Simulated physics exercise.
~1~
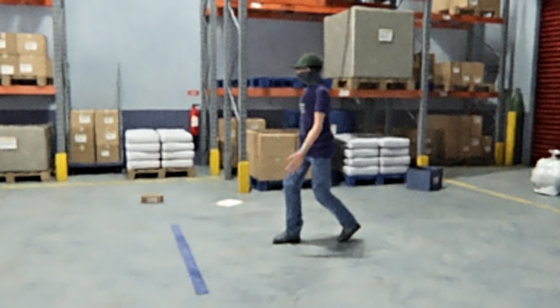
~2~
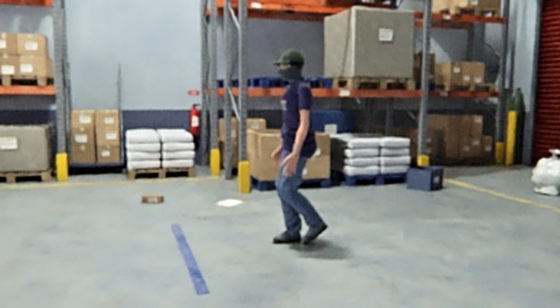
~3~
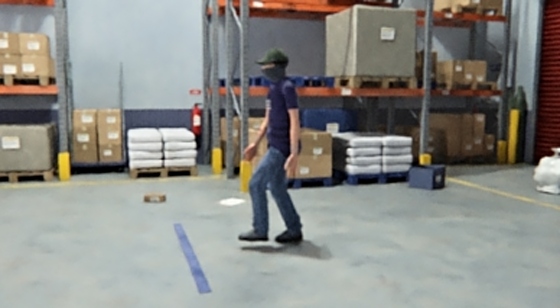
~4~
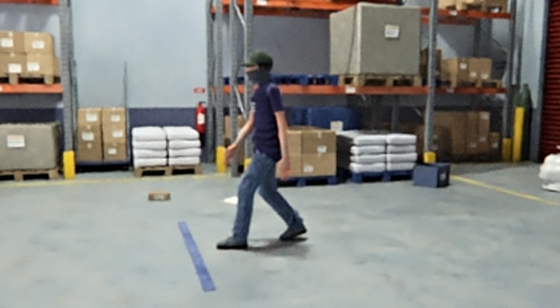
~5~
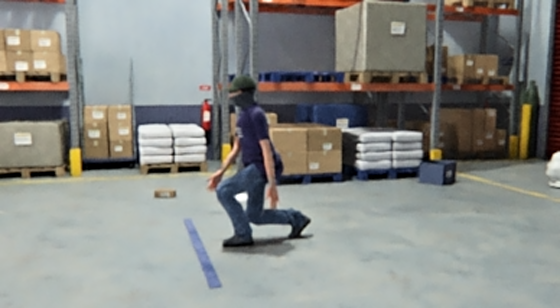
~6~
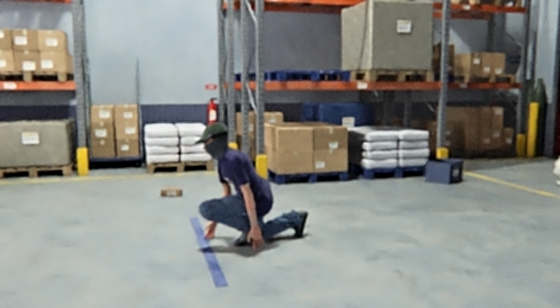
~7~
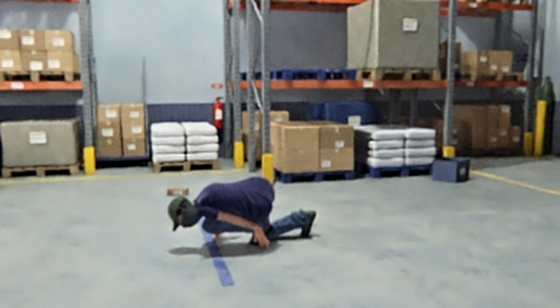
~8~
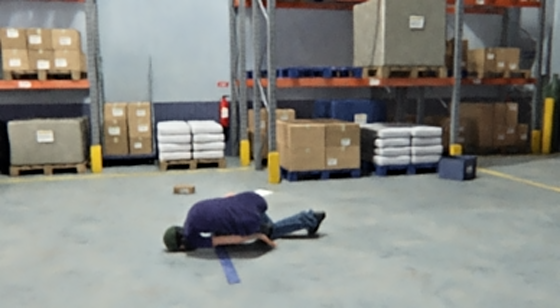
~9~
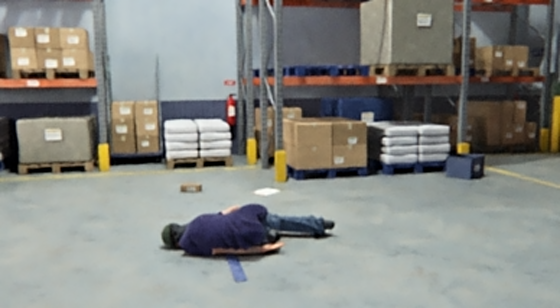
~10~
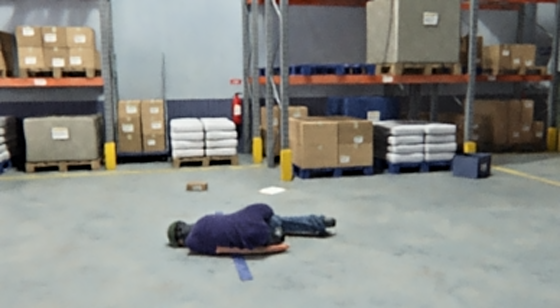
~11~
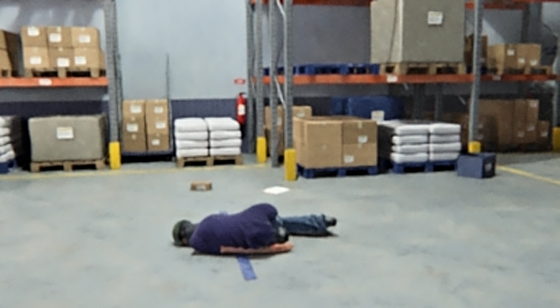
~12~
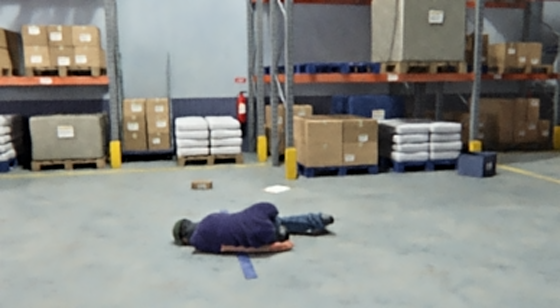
The video shows a person in a cap and dark shirt walking left across a warehouse floor towards a blue strip, then sinking to the knees, pitching forward and ending lying still, head and chest beyond the strip and hips short of it.
